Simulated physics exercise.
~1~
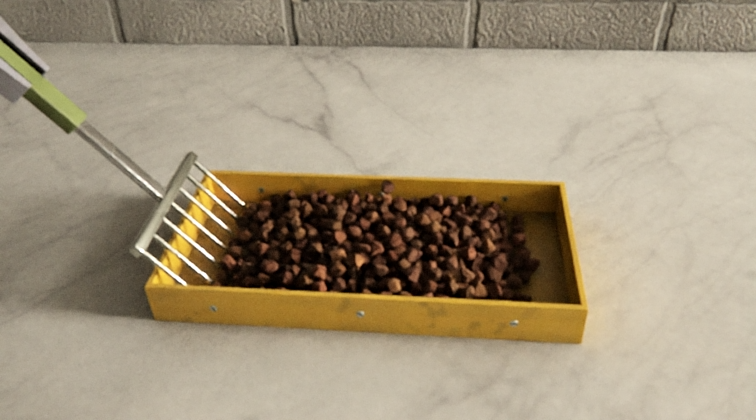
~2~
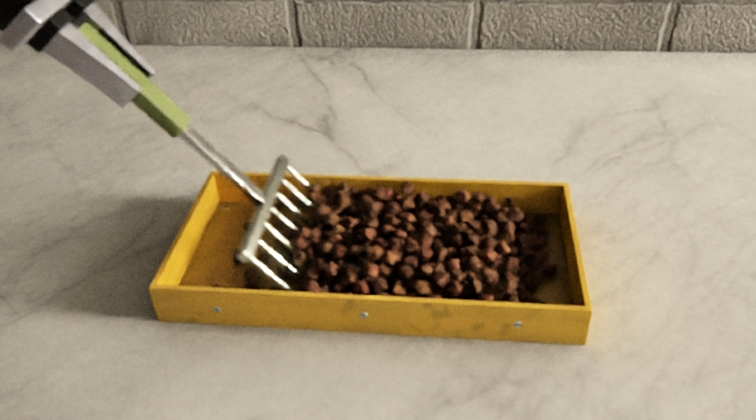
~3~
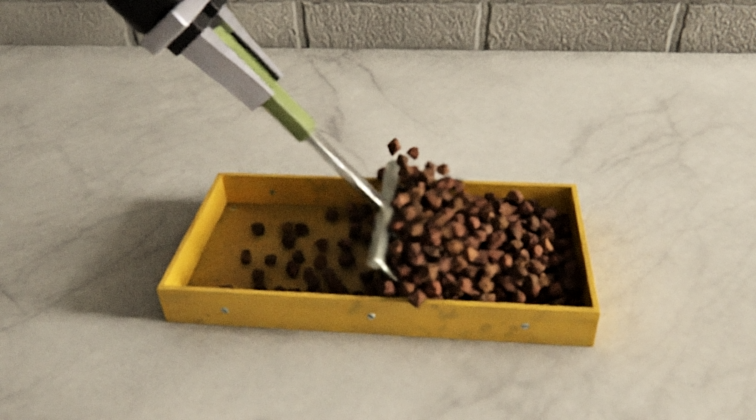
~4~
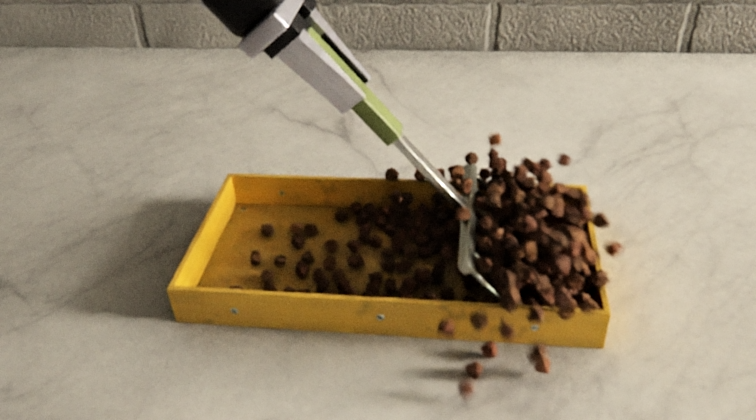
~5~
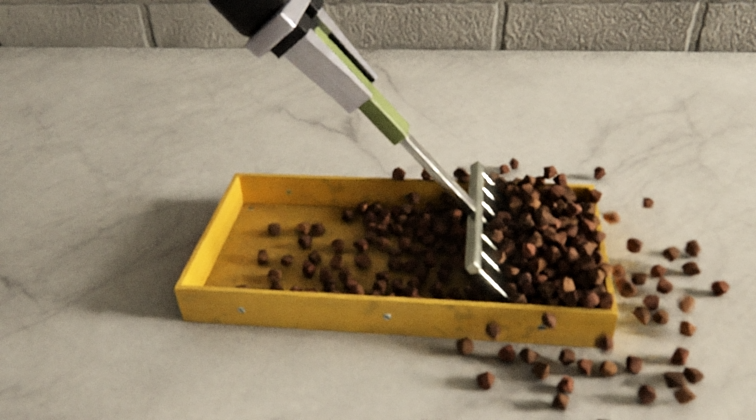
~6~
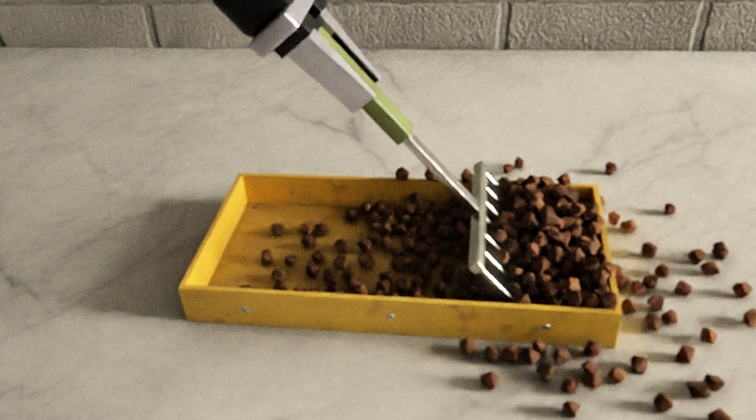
The clip opens on a robot arm holding a metal comb at the left end of a shallow yellow tray filled with brown pellets, set on a marble surface before a brick wall. The comb moves right, gathering the pellets ahead of it, while some slip behind onto the bared tray floor. The load piles up against the right end, and pellets tumble over the front and right sides. The comb then stops short of that end as the spilled pieces spread outward. Finally, a small share lies scattered on the marble, while most remain heaped in the tray.
